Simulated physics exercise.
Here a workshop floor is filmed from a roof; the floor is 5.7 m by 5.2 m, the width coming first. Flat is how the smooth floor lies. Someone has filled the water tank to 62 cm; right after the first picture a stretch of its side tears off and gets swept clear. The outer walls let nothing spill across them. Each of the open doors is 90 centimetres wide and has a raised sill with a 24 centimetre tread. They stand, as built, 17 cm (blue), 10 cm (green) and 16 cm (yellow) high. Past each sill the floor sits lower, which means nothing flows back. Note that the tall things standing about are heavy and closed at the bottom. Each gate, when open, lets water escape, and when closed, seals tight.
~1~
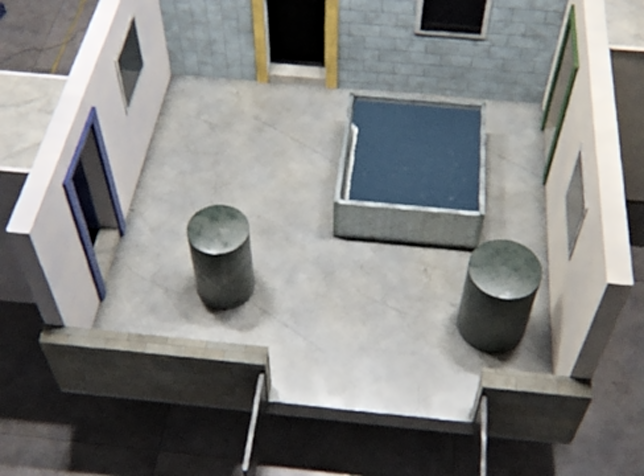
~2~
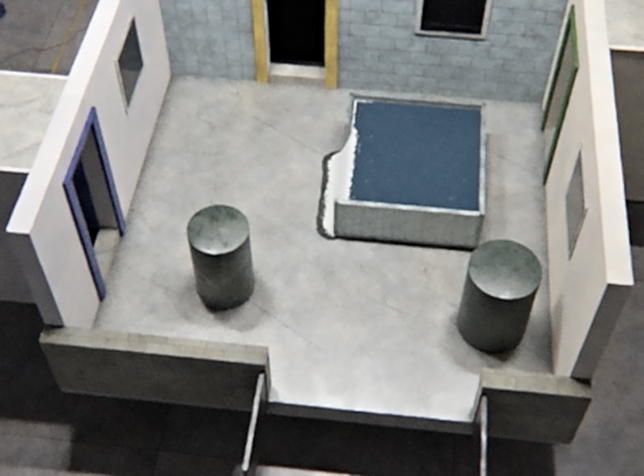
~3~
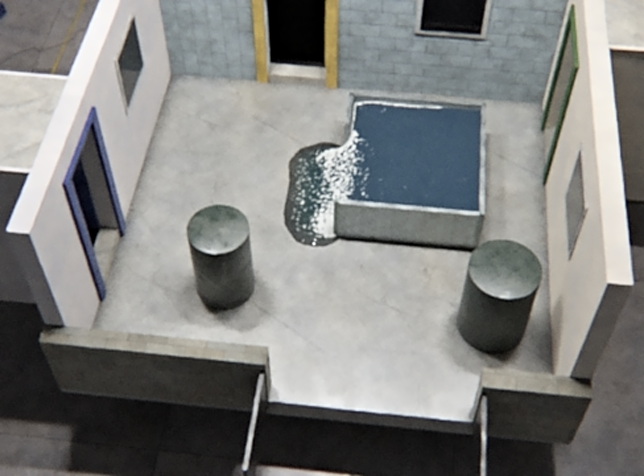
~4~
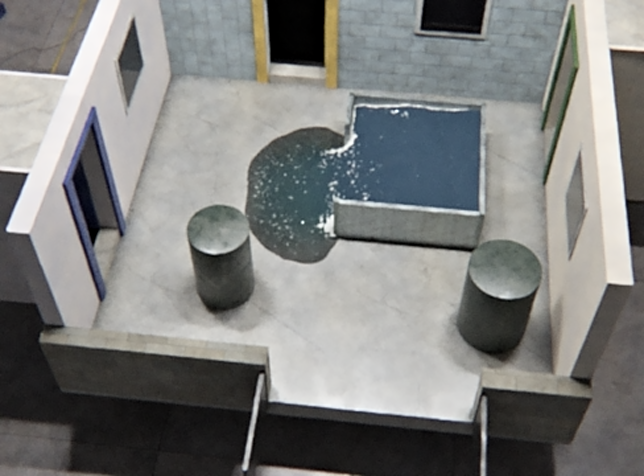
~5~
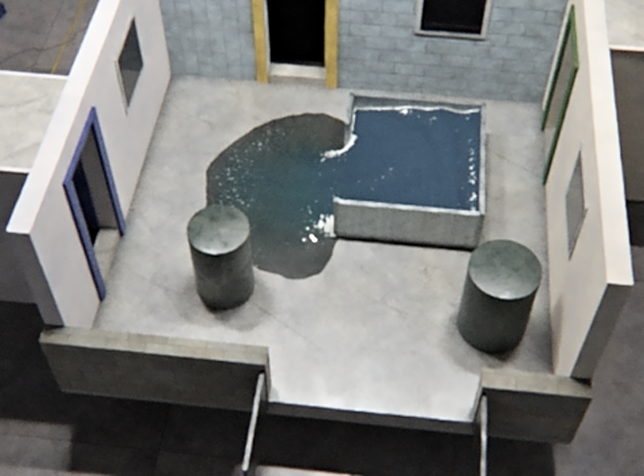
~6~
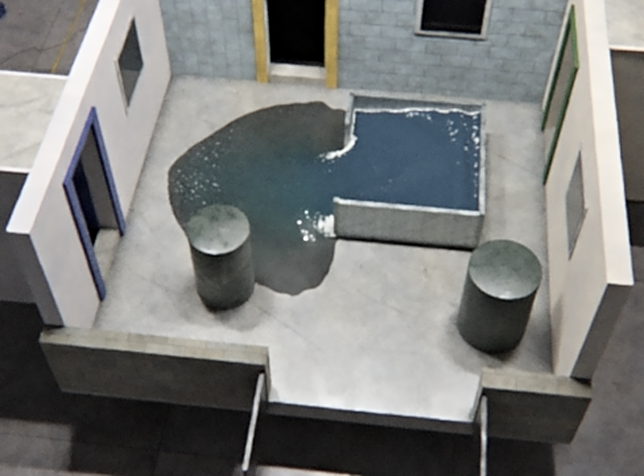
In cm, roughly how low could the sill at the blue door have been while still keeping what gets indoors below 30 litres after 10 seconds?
About 19 cm.
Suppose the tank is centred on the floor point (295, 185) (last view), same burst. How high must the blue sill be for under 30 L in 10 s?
About 17 centimetres.
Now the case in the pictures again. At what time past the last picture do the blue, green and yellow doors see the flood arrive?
Blue door 0.5 seconds, green door 4.0 seconds, yellow door 0.4 seconds.
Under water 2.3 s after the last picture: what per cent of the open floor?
Around 50 per cent of the free floor.
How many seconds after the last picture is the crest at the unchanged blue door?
About 1.4 seconds.
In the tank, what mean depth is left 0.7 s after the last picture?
Some 36 cm.
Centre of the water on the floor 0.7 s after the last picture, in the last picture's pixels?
(334, 188).
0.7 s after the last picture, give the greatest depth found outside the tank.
About 32 cm at most.
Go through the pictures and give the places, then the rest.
The first frame shows the water tank at (413, 154) is whole and still, 62 cm deep; the blue door at (98, 214) is dry.
In the second frame, the front is at (322, 222), 0.2 m from the gap at (344, 186); 0.2 m2 of floor is wet, 62 cm left at the back.
In the third frame, water pours out at (344, 187) and has run 0.7 m, to (294, 176); about 10 cm deep outside, 62 cm at the back.
In the fourth frame, the front is at (253, 189), 1.3 m from the gap at (344, 187); 2.3 m2 of floor is wet, 62 cm left at the back.
In the fifth frame, the front is at (212, 179), 1.9 m from the gap at (344, 187); 3.8 m2 of floor is wet, 55 cm left at the back.
In the sixth frame, the front is at (174, 179), 2.4 m from the gap at (344, 187); 5.2 m2 of floor is wet, 52 cm left at the back; 1.1 m in a straight line remain to the blue door at (98, 214).
Then, 0.7 s after the last picture water covers 35 % of the floor, deepest (32 cm) near (134, 195); 16 cm at the blue door, 0 litres in over its 17 cm sill.
Then, 2.3 s after the last picture water covers 50 % of the floor, deepest (30 cm) near (82, 363); 21 cm at the blue door, 40 litres in over its 17 cm sill.
Then, 9.3 s after the last picture water covers 95 % of the floor, deepest (12 cm) near (541, 264); 8 cm at the blue door, 45 litres in over its 17 cm sill.
At the blue door as built, the water peaked near 28 cm, 1.3 s after the last picture.
With a sill of 15.5 cm, 57 litres would have come in within the 10 s; with 21 cm, 20 litres. So under 30 litres takes about 19 cm.
